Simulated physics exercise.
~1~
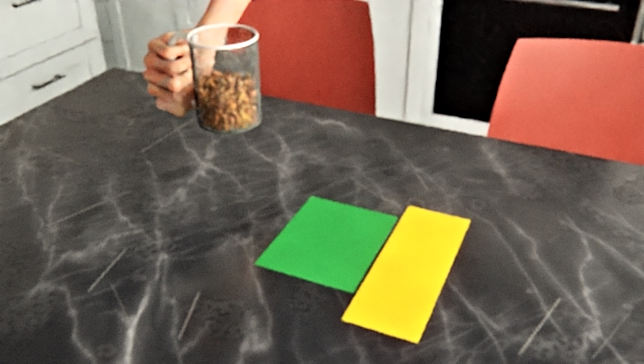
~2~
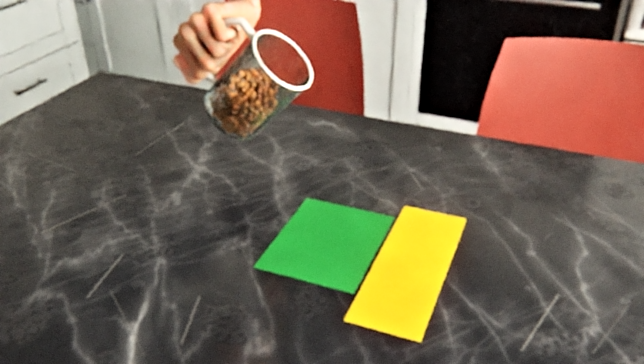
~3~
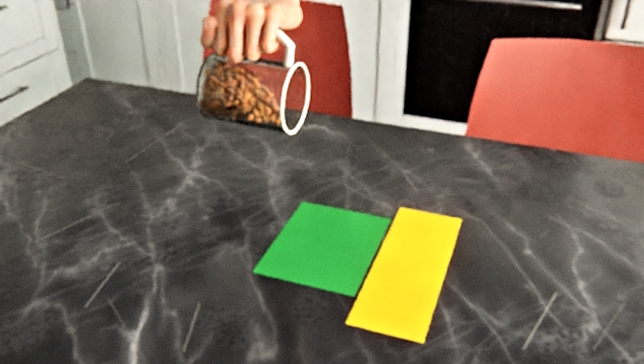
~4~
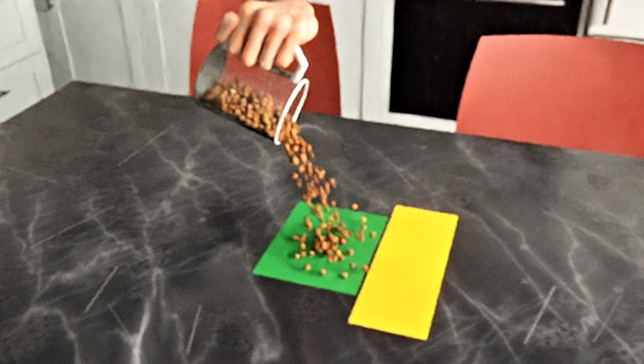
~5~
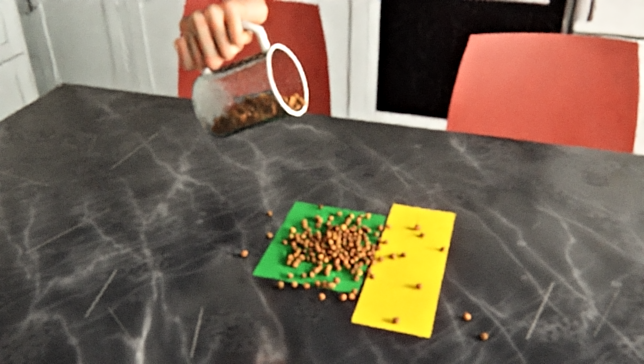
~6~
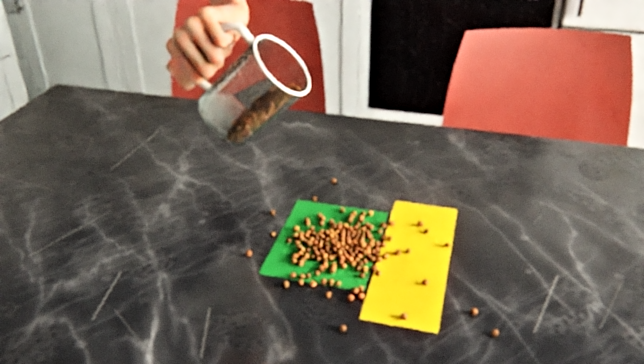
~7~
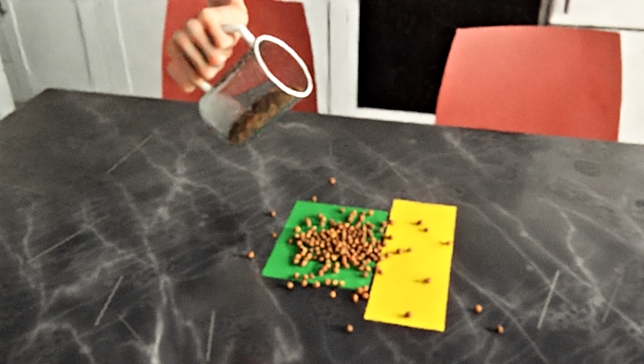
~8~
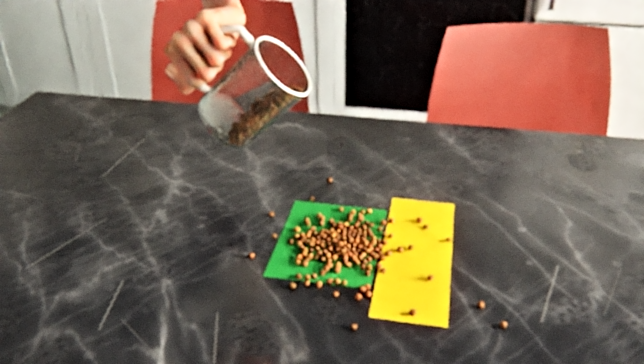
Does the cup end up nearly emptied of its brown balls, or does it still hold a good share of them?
The cup still holds a good share of the balls. Another large share lies on the green mat, with only a few on the yellow mat and the bare table.
